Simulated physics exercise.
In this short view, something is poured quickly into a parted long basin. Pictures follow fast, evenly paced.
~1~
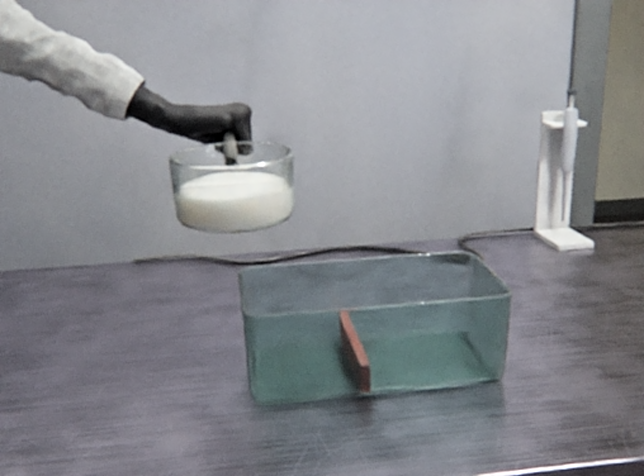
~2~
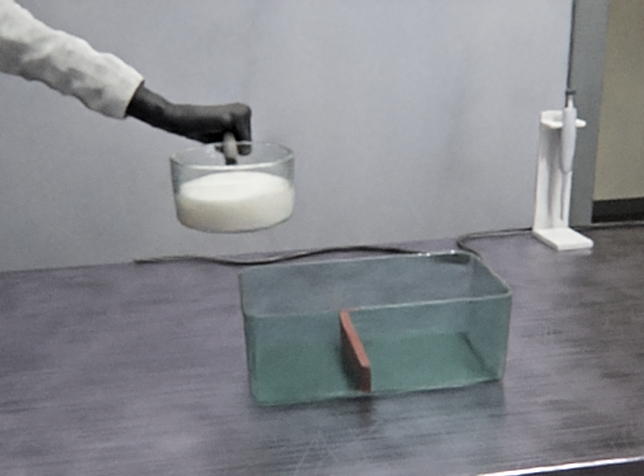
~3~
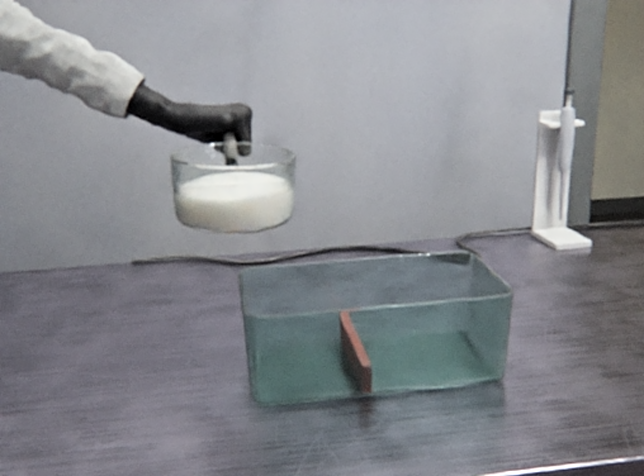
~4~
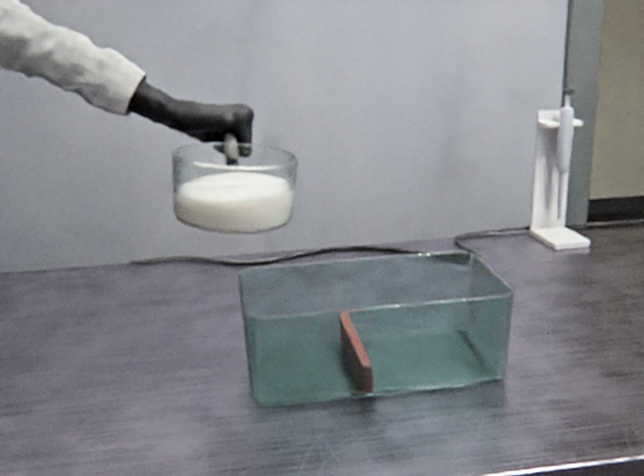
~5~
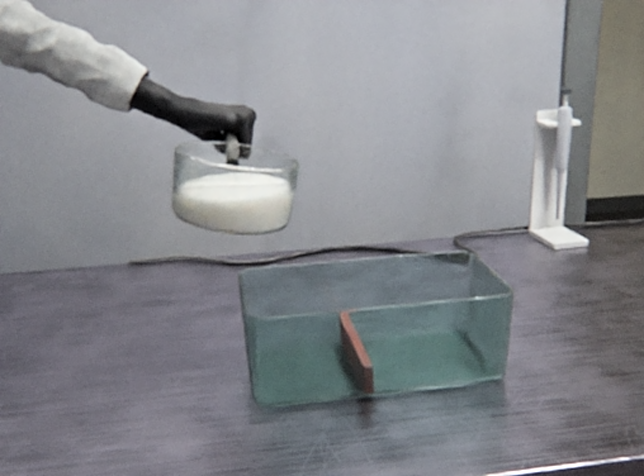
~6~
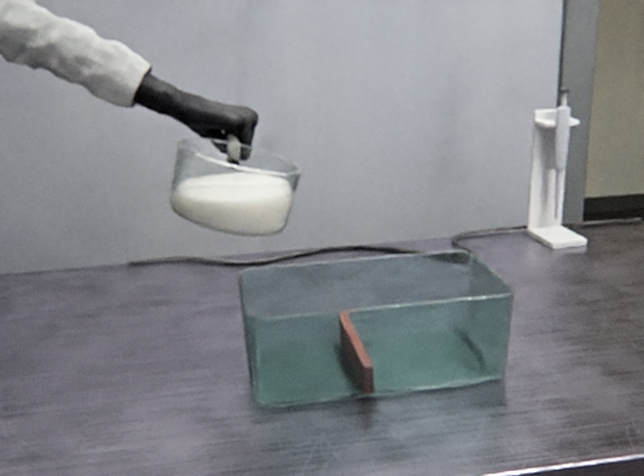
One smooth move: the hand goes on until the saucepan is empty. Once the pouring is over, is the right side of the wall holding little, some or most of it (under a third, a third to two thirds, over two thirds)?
It holds little.
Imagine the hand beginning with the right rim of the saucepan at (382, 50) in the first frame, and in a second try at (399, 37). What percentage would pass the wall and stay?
One after the other: 85 %, 80 %.
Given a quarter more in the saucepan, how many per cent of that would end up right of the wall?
It comes to around 30 percent.
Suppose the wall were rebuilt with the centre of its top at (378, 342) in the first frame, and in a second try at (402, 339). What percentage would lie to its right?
Roughly 15 % and 15 %.
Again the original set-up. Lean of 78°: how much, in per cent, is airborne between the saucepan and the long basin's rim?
Around 35 percent.
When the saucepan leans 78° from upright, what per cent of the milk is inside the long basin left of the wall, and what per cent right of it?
Left 5, right 0.
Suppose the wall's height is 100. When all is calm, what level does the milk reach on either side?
On the left 60 %, on the right 10 %.
A moment on, the saucepan is tipped on its side and 59 per cent is still to pour, 5 is left of the wall and 0 right of it.
Next, the saucepan is tipped right over and 11 per cent is still to pour, 65 is left of the wall and 12 right of it.
Then the saucepan is tipped right over and 1 per cent is still to pour, 83 is left of the wall and 14 right of it.
Later the saucepan is tipped right over and 0 per cent is still to pour, 84 is left of the wall and 15 right of it.
Finally, 84 per cent lies left of the wall, 15 right of it and 1 outside.
